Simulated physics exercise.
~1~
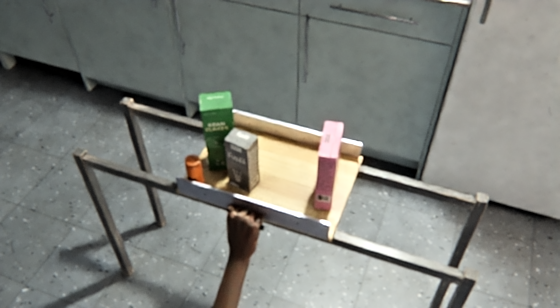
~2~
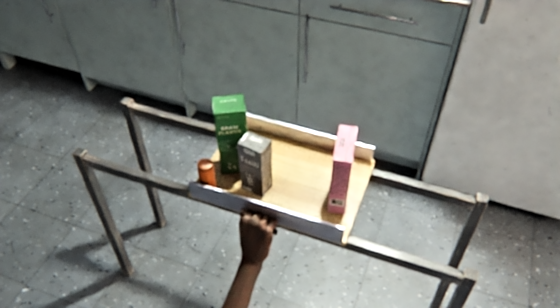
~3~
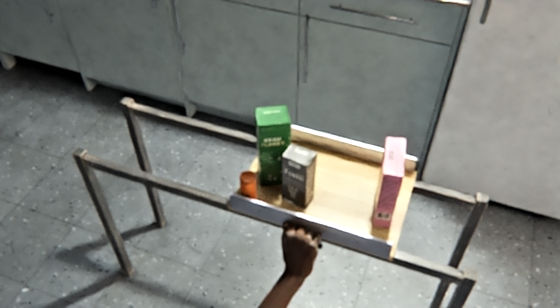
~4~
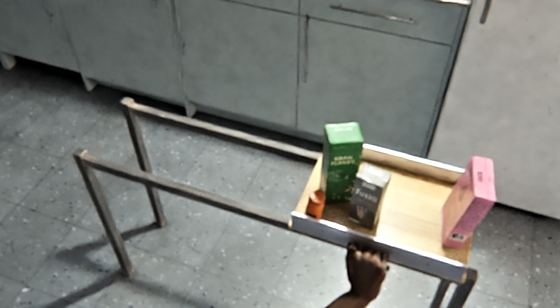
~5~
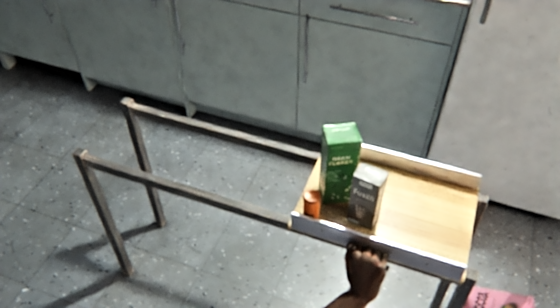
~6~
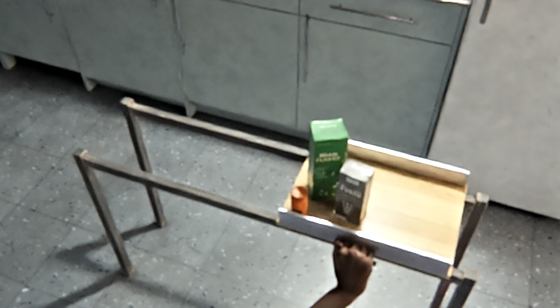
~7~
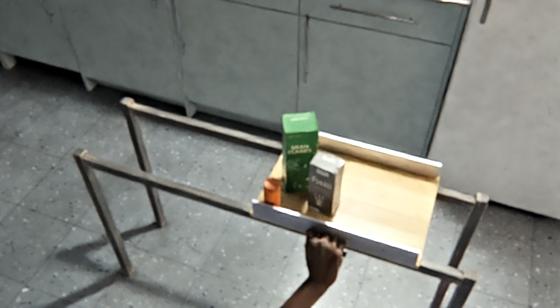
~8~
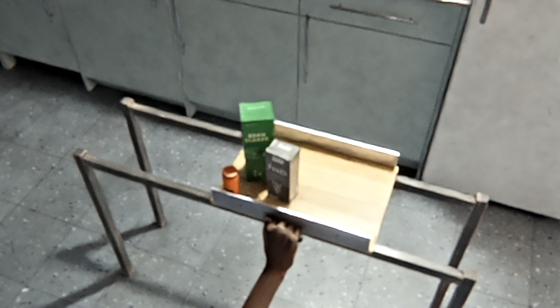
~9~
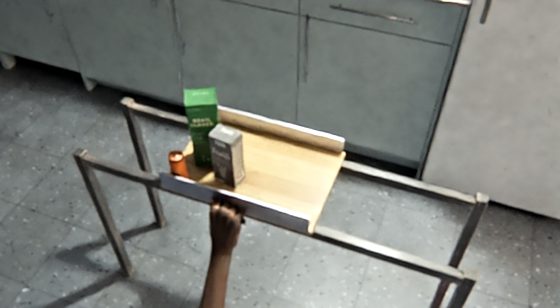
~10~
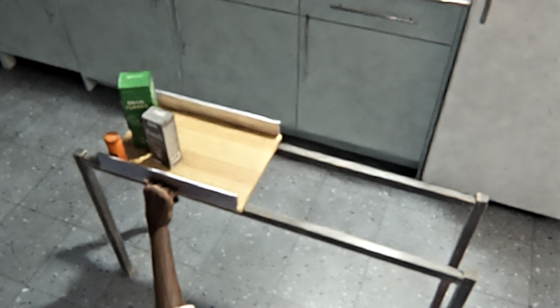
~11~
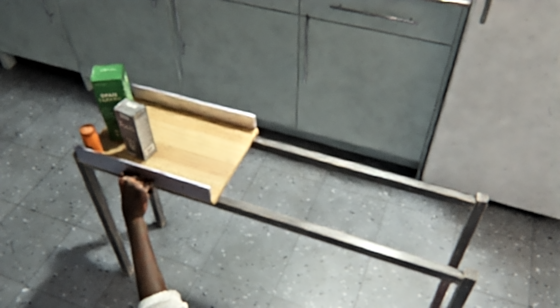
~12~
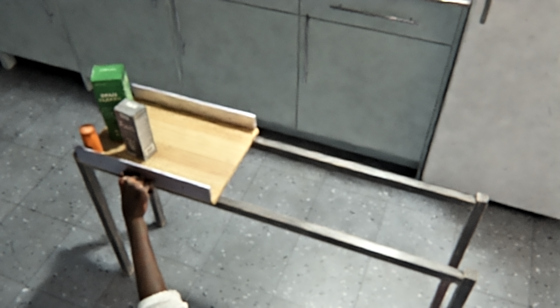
A hand-pushed tray slides right, loses its pink packet, then slides left and stops.
